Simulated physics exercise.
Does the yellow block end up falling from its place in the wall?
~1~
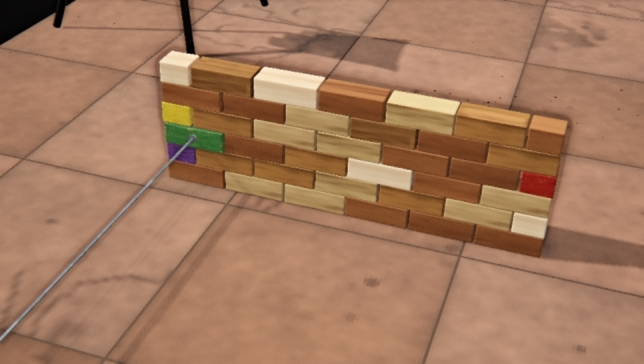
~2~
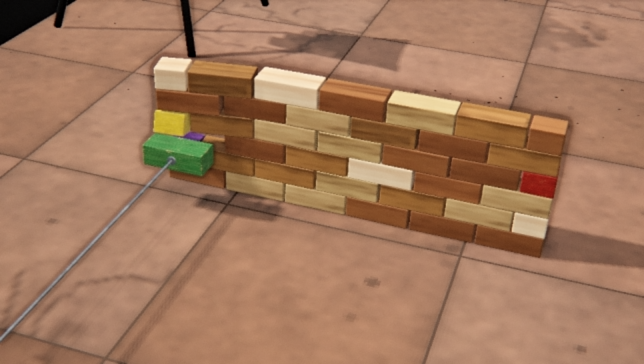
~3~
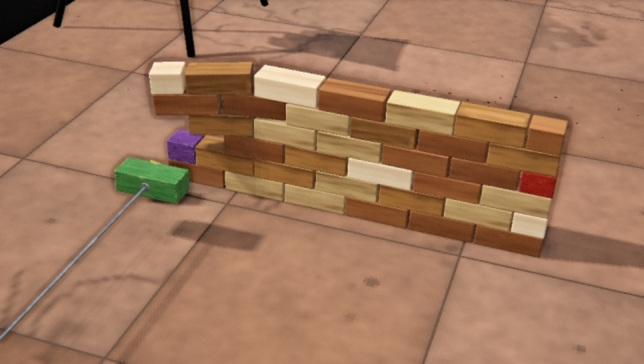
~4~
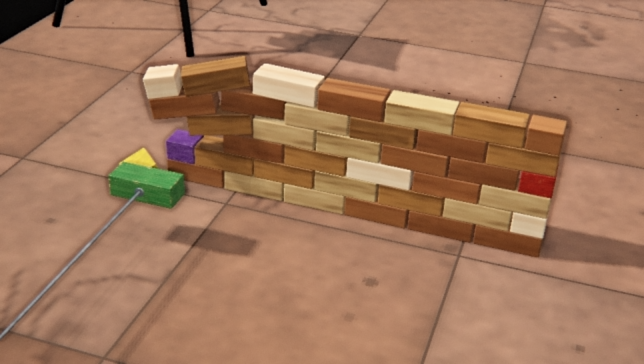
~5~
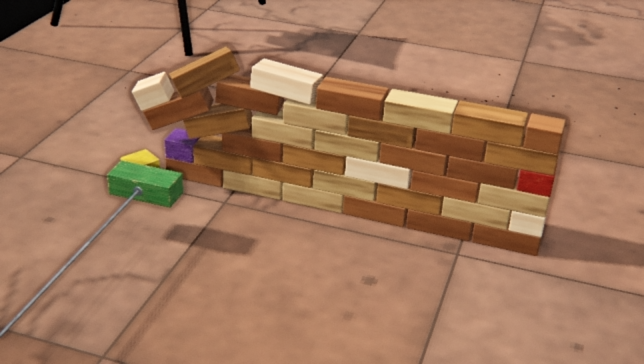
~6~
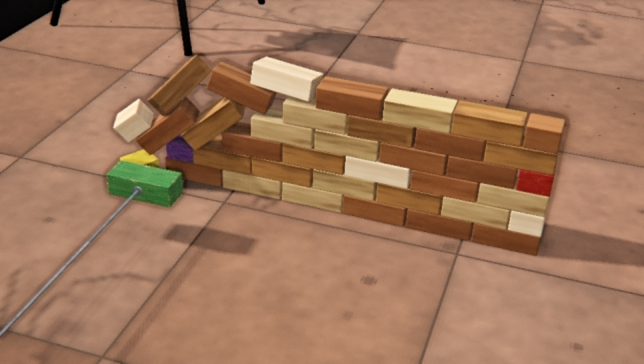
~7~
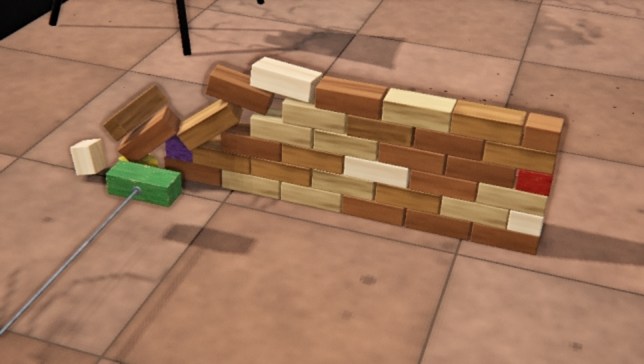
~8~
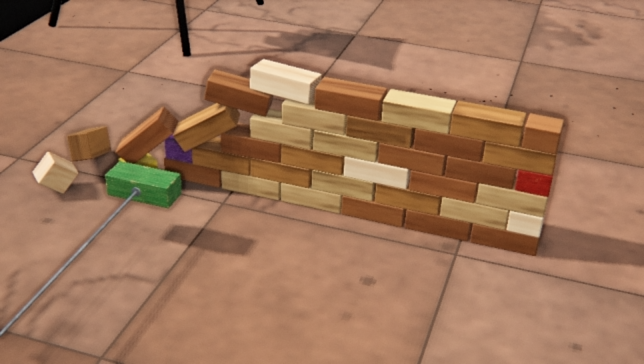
Yes, the yellow block comes down. It drops out of the left end of the wall and lands behind the green block as that one is pulled away.
